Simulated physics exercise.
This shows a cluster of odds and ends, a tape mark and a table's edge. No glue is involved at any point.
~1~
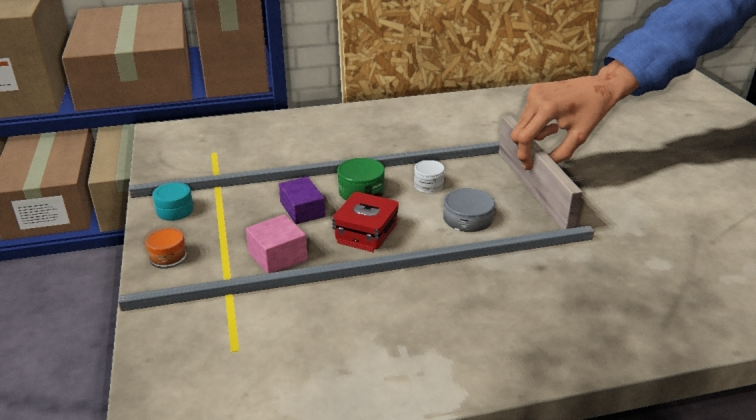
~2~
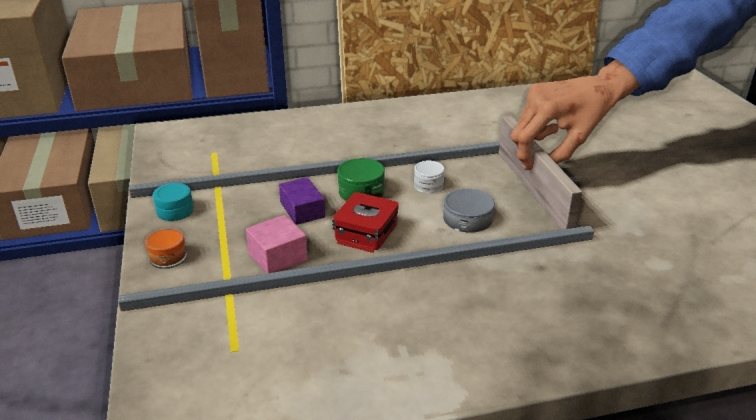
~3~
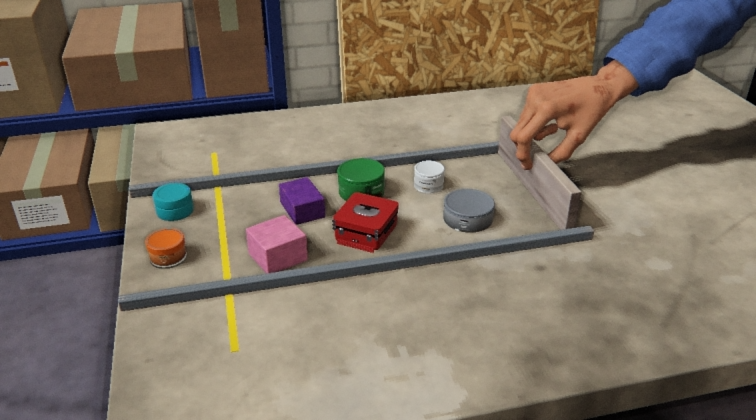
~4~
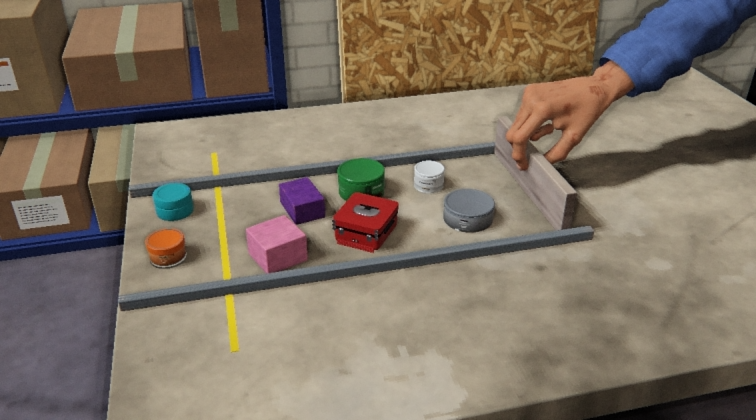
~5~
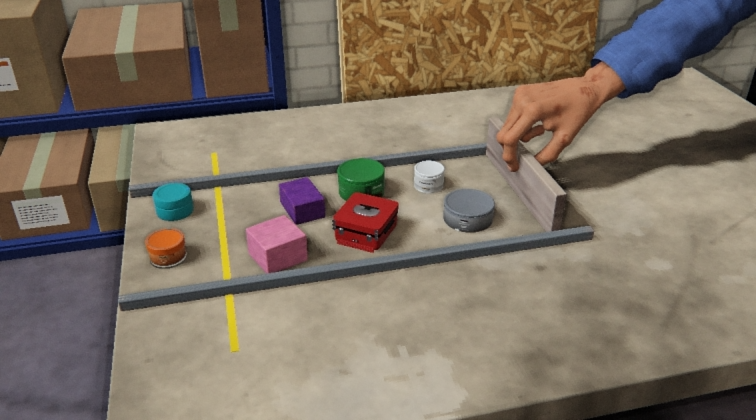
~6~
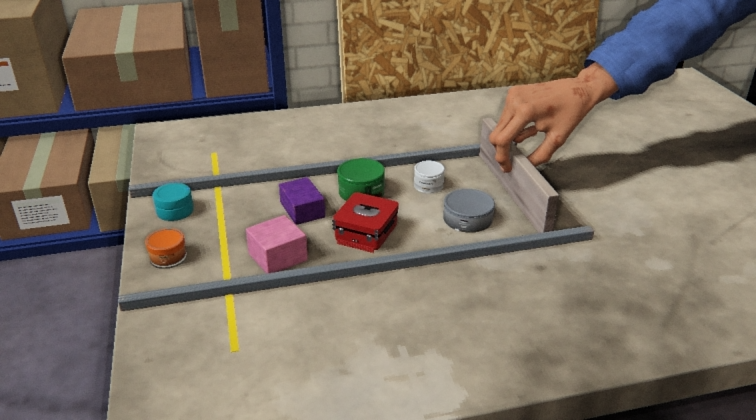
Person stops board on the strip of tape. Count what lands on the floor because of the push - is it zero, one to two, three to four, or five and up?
I predict one or two come down off the table.
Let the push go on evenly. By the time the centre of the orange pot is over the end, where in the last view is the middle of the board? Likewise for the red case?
Around (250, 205), then around (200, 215).
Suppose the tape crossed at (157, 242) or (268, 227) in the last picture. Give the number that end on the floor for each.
5, then 0.
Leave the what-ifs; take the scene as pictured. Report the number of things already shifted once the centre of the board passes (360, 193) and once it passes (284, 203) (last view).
Moved so far: 6, later 7.
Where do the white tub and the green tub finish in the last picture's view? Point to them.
(204, 213) and (194, 191), roughly.
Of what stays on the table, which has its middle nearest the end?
That would be the red case.
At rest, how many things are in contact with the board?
At rest, 3 are in contact.
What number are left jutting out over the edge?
1.
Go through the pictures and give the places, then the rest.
In the first picture, orange pot (167, 248); turquoise lid (173, 202); pink block (277, 244); board (536, 170); tape (222, 233).
In the second picture, turquoise lid (173, 202); purple block (302, 200).
In the third picture, pink block (277, 245); board (535, 171).
In the fourth picture, orange pot (167, 248); green tub (361, 181).
In the fifth picture, turquoise lid (173, 202); grey tub (469, 211).
In the sixth picture, orange pot (167, 248); turquoise lid (173, 202); pink block (277, 245); board (515, 173); tape (222, 233).
Soon after, none off yet; orange pot at rest near (167, 248); turquoise lid at rest near (173, 202); pink block at rest near (277, 245).
By the end, the number that fall off is one or two; fallen, pink block and orange pot.
